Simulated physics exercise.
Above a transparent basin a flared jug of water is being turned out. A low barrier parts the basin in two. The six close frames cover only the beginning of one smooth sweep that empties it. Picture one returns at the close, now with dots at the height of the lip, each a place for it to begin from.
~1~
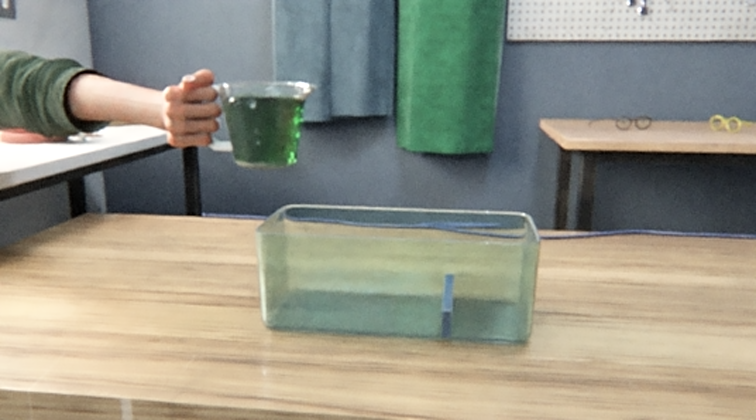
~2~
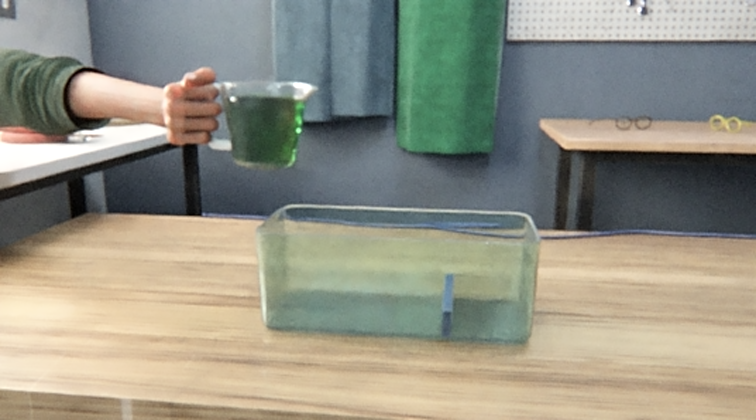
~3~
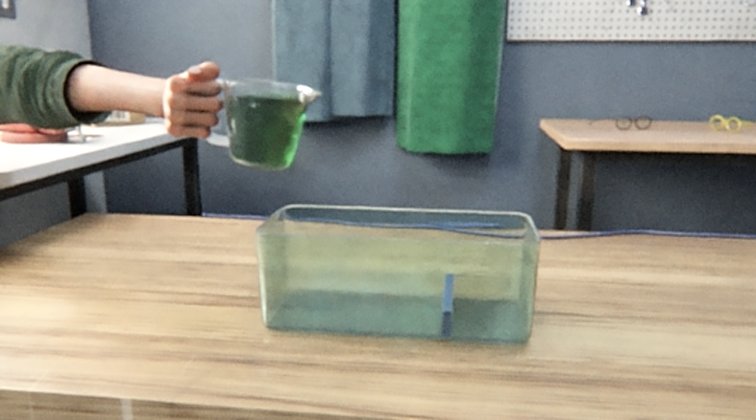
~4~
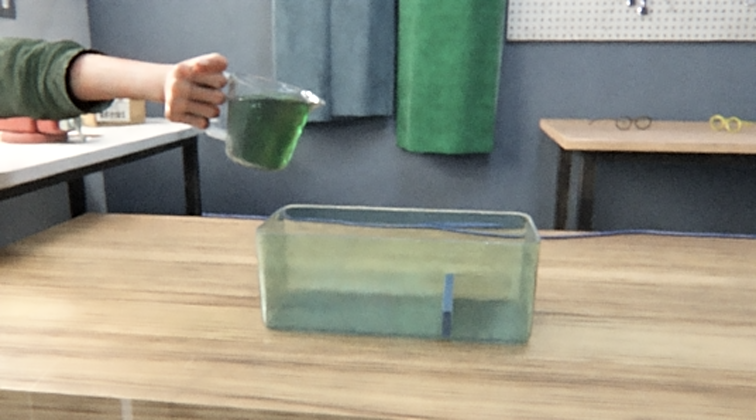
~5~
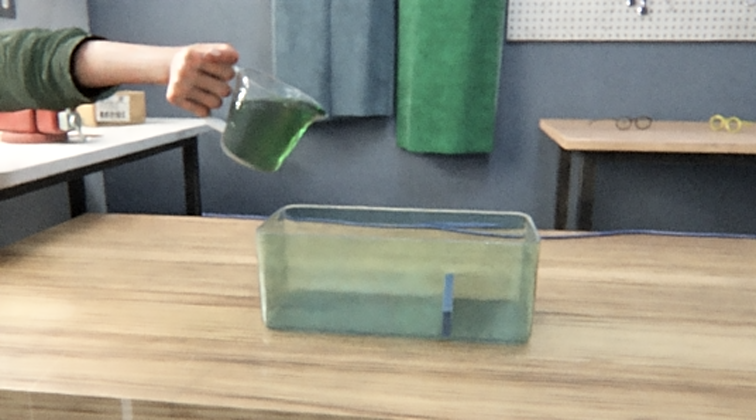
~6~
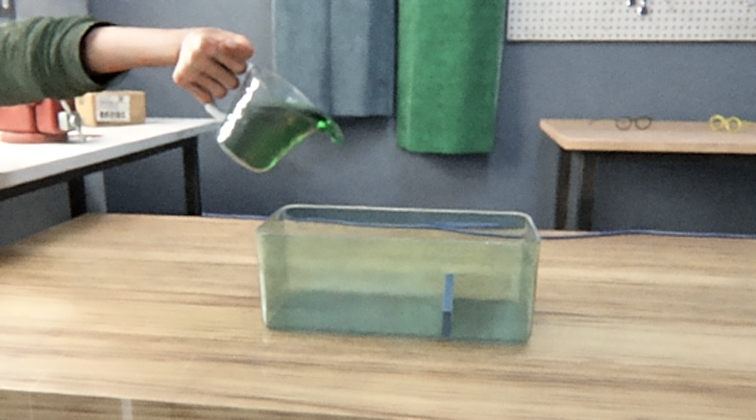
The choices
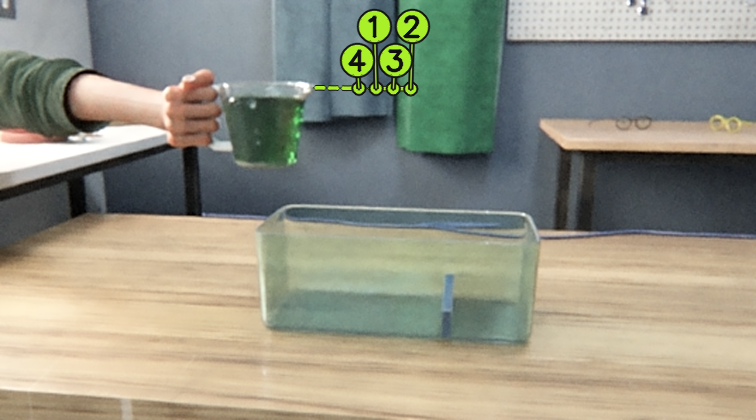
The clip shows a hand holding a clear jug of green liquid above a transparent basin with a low blue barrier inside, then gradually tilting the jug to the right until liquid begins to pass over its lip.
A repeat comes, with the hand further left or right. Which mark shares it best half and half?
Go for 2.
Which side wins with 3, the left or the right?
The left side.
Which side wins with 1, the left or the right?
More ends on the left.
In lime, 1 at (376, 88); 2 at (410, 88); 3 at (393, 88); 4 at (358, 88).
Choosing 1, about 91 % ends left of the wall and 6 % right of it; 3 % is lost outside.
Choosing 2, about 53 % ends left of the wall and 46 % right of it.
Choosing 3, about 78 % ends left of the wall and 21 % right of it.
Choosing 4, about 89 % ends left of the wall and 9 % right of it.
